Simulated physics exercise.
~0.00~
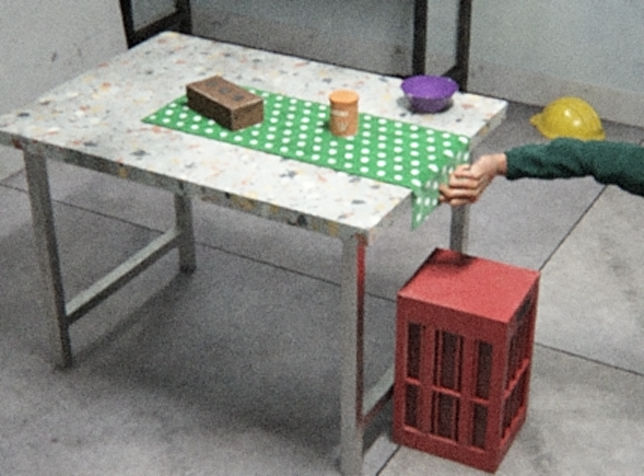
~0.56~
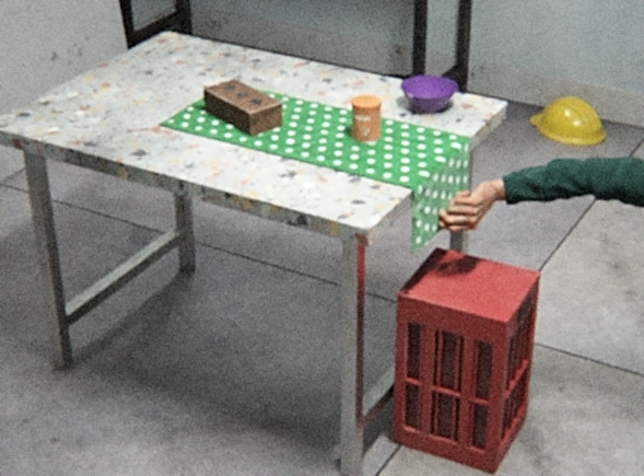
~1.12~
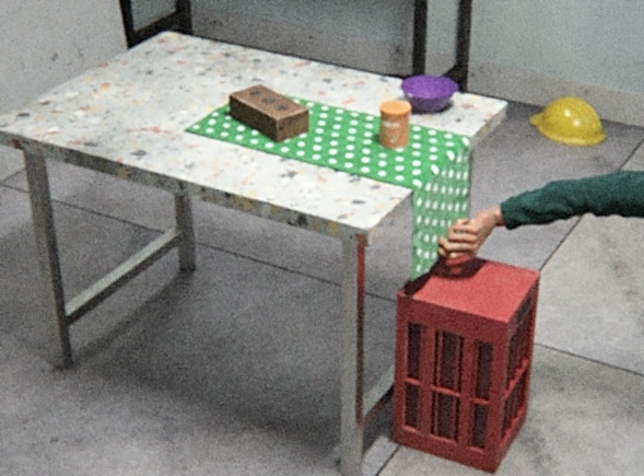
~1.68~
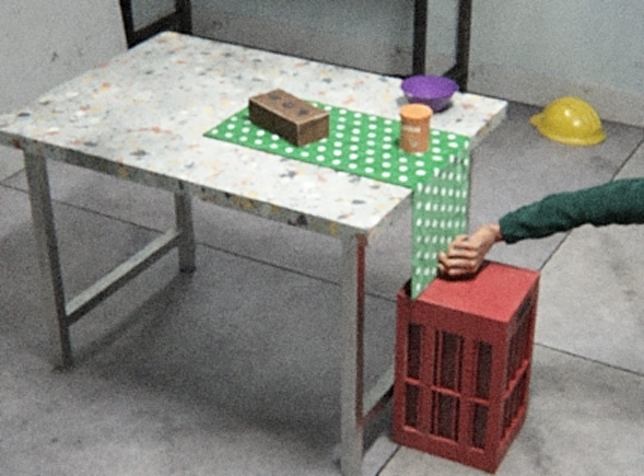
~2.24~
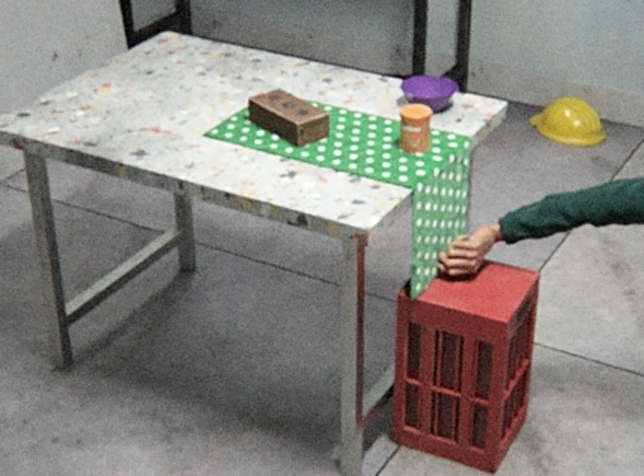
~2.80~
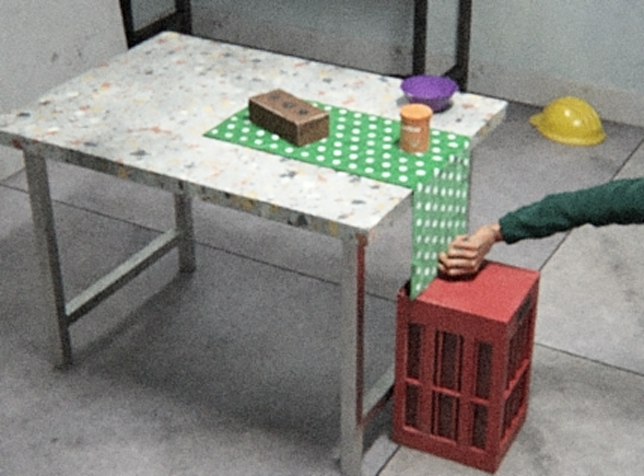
A hand pulling a green dotted runner down to a red crate, brick and orange tin sliding along, purple bowl staying put.
